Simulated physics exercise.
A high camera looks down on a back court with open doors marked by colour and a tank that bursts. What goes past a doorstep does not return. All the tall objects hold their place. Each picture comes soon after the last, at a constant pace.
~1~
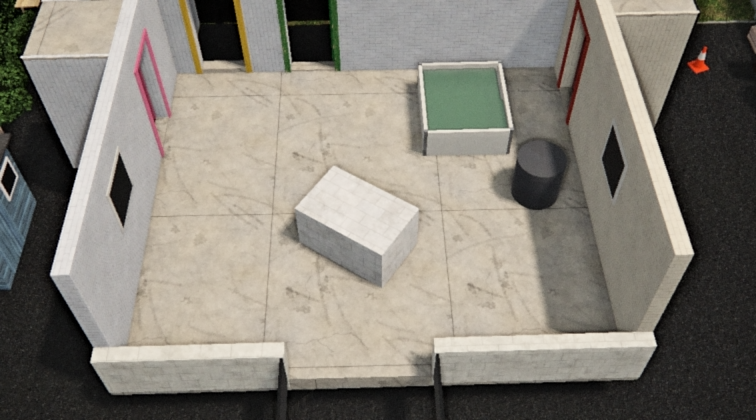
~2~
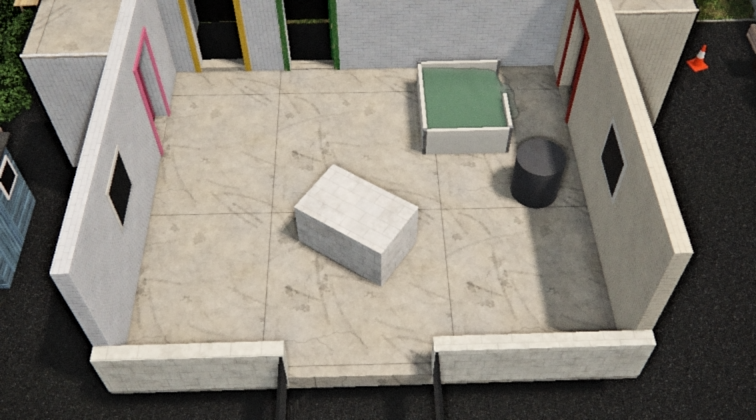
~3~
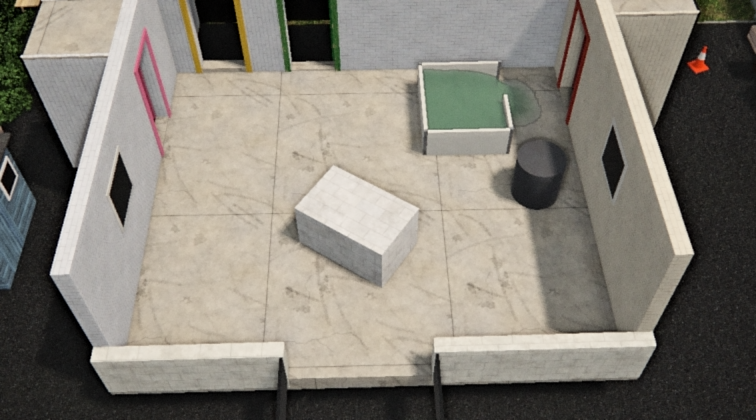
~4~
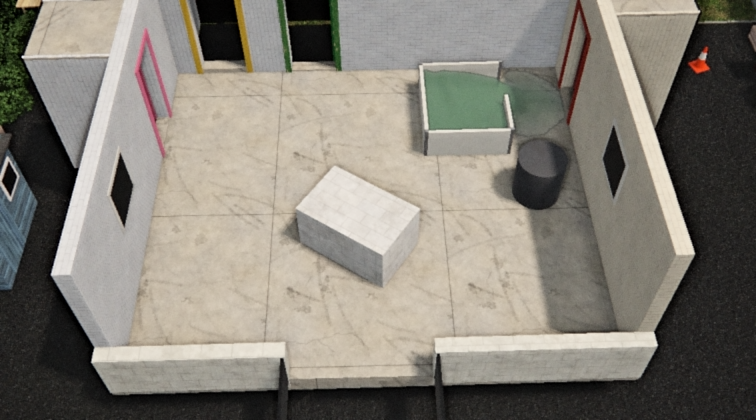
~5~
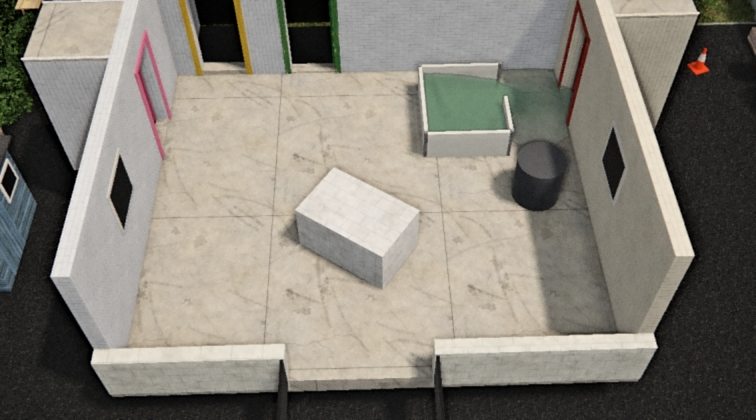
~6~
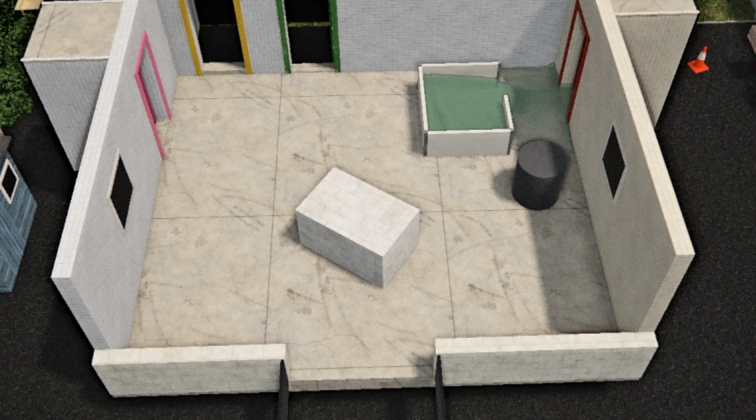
The clip opens on a roofless, walled room seen from above, with a pale block, a dark cylinder and an open tank of green water. Water begins pouring through a gap in the tank's right side, then spreads across the floor toward the red-framed doorway as the other objects stay still.
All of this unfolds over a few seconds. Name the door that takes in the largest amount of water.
Red.
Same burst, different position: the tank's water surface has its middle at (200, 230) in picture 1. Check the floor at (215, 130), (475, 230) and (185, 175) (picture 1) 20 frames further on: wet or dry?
Log, spots in order: Unwetted / unwetted / unwetted.
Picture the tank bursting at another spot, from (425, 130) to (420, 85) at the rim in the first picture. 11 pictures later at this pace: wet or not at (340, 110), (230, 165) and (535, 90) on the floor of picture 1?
Soaked, soaked, untouched.
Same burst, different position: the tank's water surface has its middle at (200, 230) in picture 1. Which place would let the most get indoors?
I'd say the door marked red.
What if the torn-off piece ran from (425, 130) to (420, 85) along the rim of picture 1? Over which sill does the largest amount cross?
I'd say the pink one.
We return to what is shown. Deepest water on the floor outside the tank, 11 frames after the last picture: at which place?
Around (550, 85).
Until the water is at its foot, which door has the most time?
The one in pink.
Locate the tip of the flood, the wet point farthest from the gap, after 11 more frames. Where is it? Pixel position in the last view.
The farthest point of the front sits at (589, 252).
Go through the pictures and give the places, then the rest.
The open tank at (464, 99) is whole and still, in the first frame.
The front is at (514, 115), out from the gap at (498, 93), in the second frame.
The front is at (533, 119), out from the gap at (498, 96), in the third frame.
The front is at (563, 109), out from the gap at (499, 96), in the fourth frame.
Water pours out at (499, 98) and has run to (570, 90), in the fifth frame.
Water pours out at (499, 97) and has run to a hidden place, in the sixth frame.
A moment on, water covers 5 % of the floor; yellow door not reached, red door a lot in, pink door not reached, green door not reached.
Next, water covers 10 % of the floor; yellow door not reached, red door a lot in, pink door not reached, green door not reached.
Then, water covers 15 % of the floor; yellow door not reached, red door a lot in, pink door not reached, green door not reached.
Later, water covers 30 % of the floor; yellow door wet at the sill, nothing in, red door a lot in, pink door not reached, green door wet at the sill, nothing in.
In the end, water covers 40 % of the floor; yellow door wet at the sill, nothing in, red door a lot in, pink door wet at the sill, nothing in, green door wet at the sill, nothing in; the red door has let in the most.
